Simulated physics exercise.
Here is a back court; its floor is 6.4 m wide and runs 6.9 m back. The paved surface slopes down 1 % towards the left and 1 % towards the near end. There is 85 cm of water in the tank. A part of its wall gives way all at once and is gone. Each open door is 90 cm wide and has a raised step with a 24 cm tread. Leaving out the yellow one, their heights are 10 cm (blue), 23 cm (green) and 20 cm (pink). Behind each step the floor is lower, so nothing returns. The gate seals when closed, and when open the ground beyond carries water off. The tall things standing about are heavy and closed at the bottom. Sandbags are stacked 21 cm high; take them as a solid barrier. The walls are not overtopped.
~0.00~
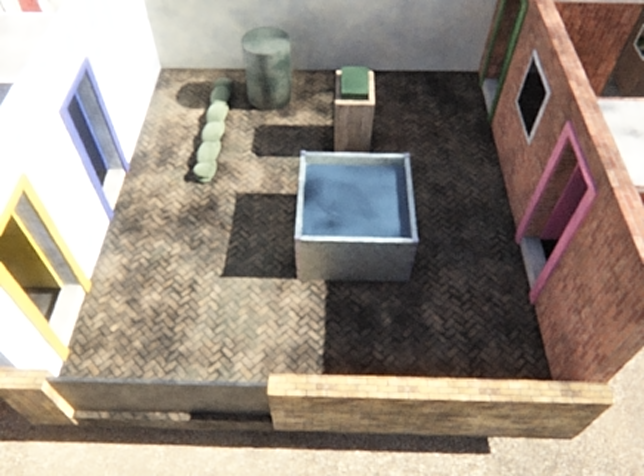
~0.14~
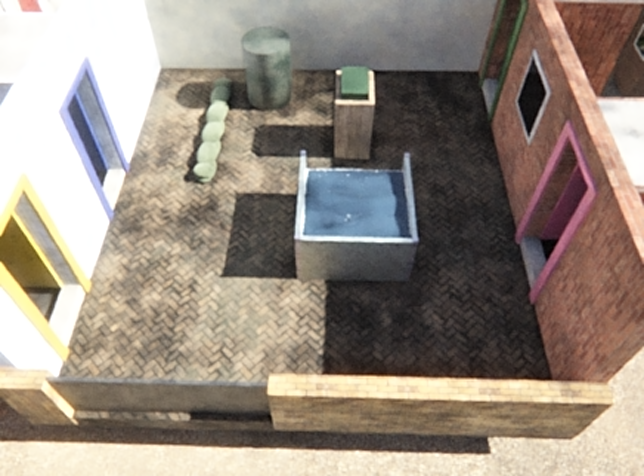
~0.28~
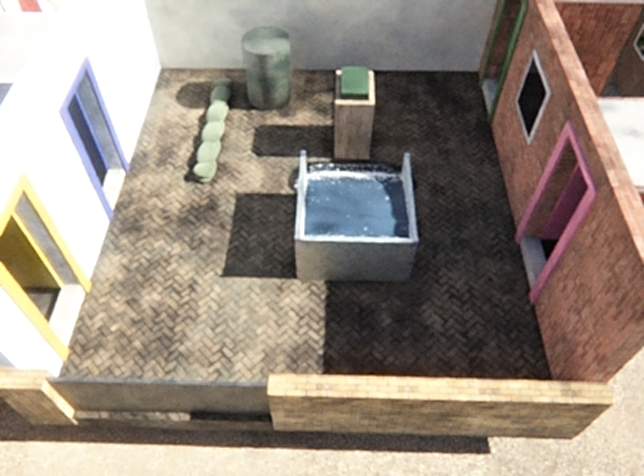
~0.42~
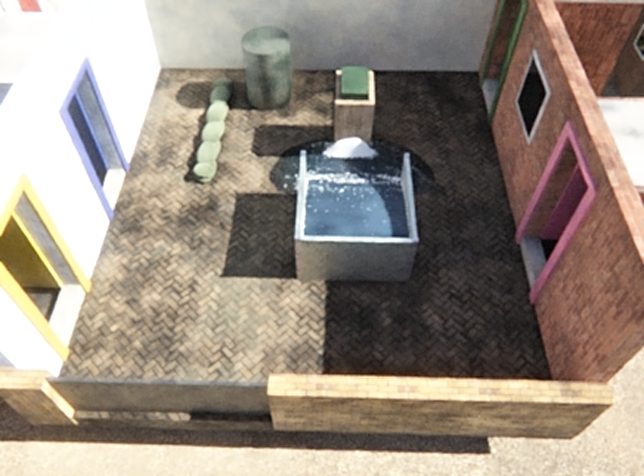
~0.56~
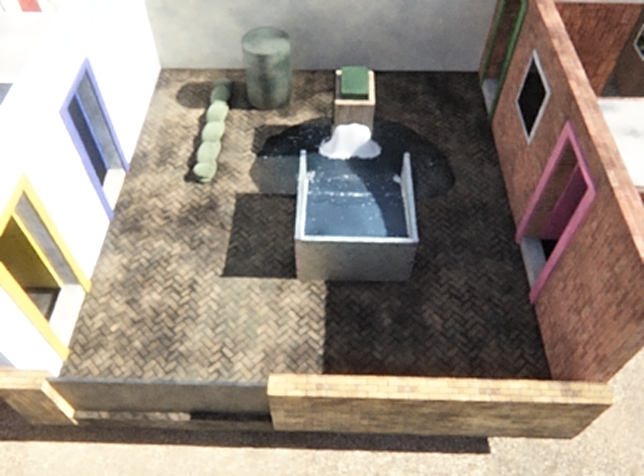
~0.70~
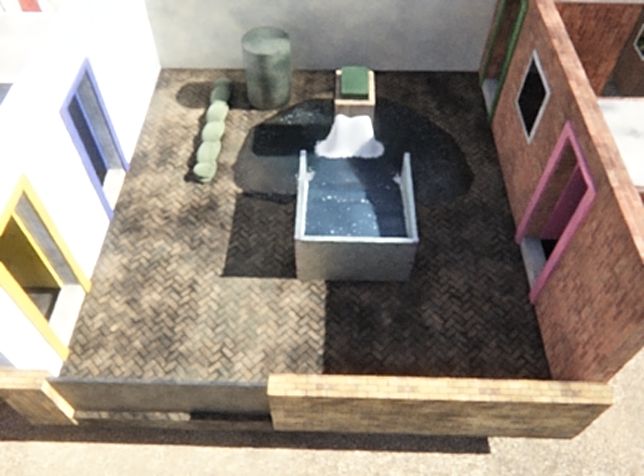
A square tank loses its far wall, and water pours out across the paved court.
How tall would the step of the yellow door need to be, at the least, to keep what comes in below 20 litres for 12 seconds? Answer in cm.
About 7.5 cm.
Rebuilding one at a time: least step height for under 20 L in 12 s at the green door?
Roughly 15 cm at green.
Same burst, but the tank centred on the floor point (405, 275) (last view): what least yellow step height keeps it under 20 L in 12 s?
Some 10.0 cm.
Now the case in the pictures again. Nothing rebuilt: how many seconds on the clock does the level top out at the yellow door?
At about 9.0 s.
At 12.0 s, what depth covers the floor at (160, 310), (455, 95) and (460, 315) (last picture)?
About 9, 1 and 3 cm.
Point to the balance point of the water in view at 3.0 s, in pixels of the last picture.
Near (346, 133).
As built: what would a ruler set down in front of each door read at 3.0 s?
In cm: Blue 0, yellow 0, green 20, pink 1.
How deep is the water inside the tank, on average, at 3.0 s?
Some 15 cm.
After 1.4 s water covers 30 % of the floor, deepest (44 cm) near (349, 168); it has not reached the yellow door.
After 3.0 s water covers 45 % of the floor, deepest (22 cm) near (484, 114); it has not reached the yellow door.
After 12.0 s water covers 90 % of the floor, deepest (12 cm) near (79, 398); 10 cm at the yellow door, 0 litres in over its 20 cm step.
At the yellow door as built, the water arrived by 4.7 s and peaked near 12 cm at 9.2 s.
With a step of 6 cm, 35 litres would have come in within the 12 s; with 9 cm, 8 litres. So under 20 litres takes about 7.5 cm.
